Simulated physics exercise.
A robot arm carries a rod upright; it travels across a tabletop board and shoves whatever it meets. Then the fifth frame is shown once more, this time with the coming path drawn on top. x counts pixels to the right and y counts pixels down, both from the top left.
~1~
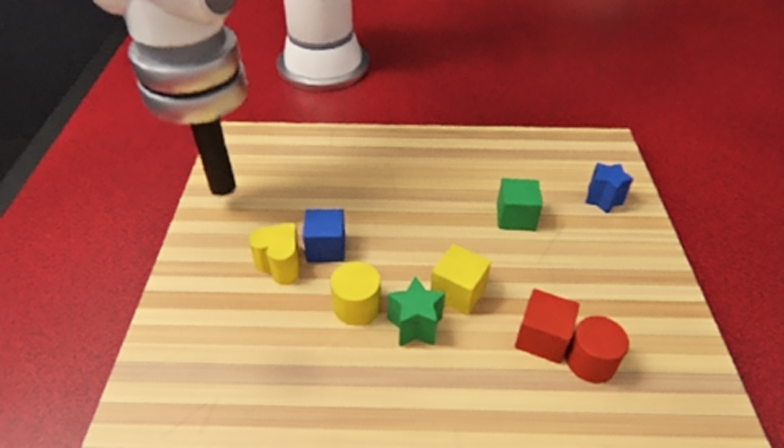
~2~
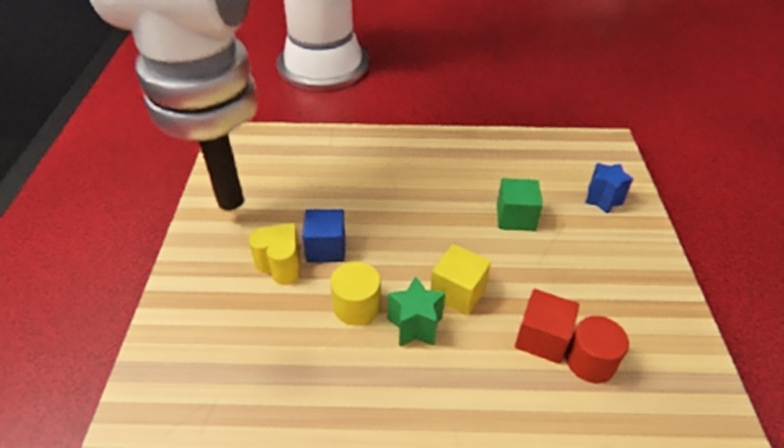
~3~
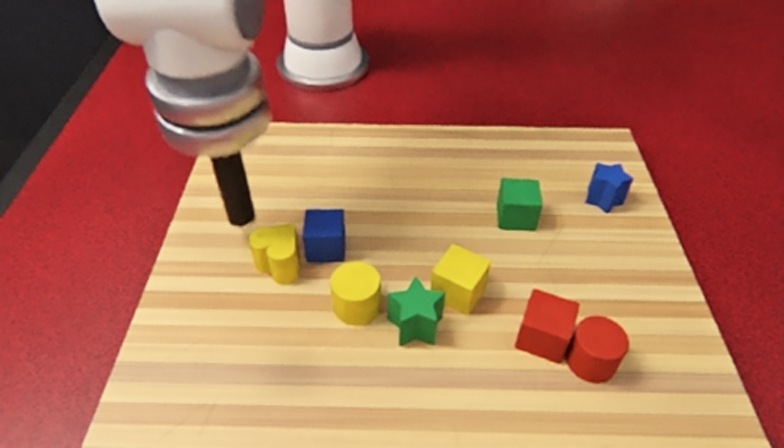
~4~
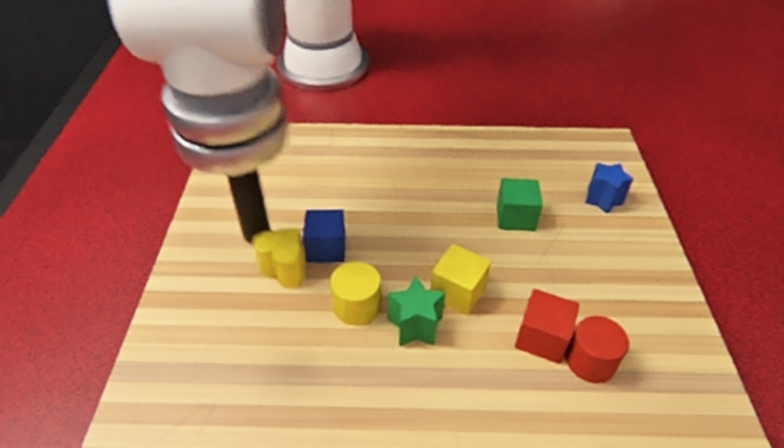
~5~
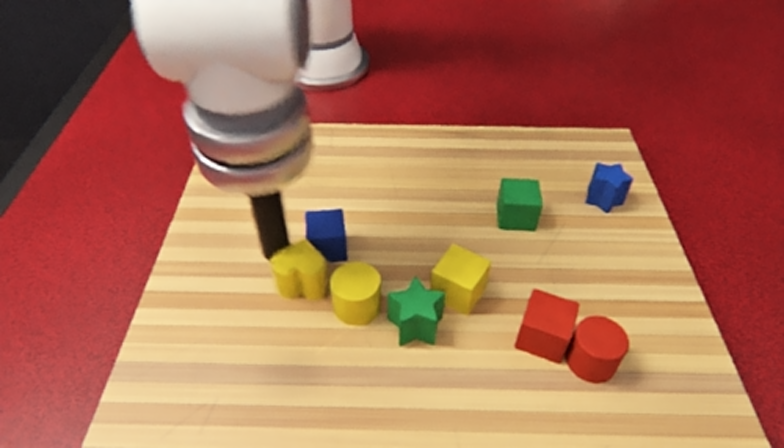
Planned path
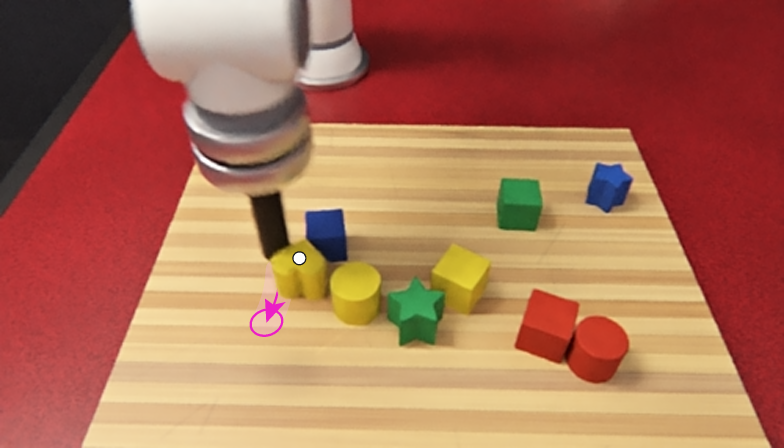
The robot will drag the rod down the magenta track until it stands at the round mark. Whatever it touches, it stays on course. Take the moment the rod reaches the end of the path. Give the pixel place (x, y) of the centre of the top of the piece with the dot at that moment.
I'd place it at (306, 277), taking the centre of its top.
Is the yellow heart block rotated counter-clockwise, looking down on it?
That would be a yes.
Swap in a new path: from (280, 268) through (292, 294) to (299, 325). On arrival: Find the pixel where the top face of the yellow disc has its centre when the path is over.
Its top face will be centred at roughly (386, 286).
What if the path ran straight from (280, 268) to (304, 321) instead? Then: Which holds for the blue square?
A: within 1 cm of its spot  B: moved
I choose A.
The drawn path runs from (280, 268) over (279, 285) and (274, 303) to (267, 322); the dot is on the yellow heart block.
What follows on the original path. Halfway along, rod (274, 278); yellow heart block (306, 274), turned 45° anticlockwise.
At the end, rod (262, 307); yellow heart block (306, 277), turned 50° anticlockwise; blue square not moved.
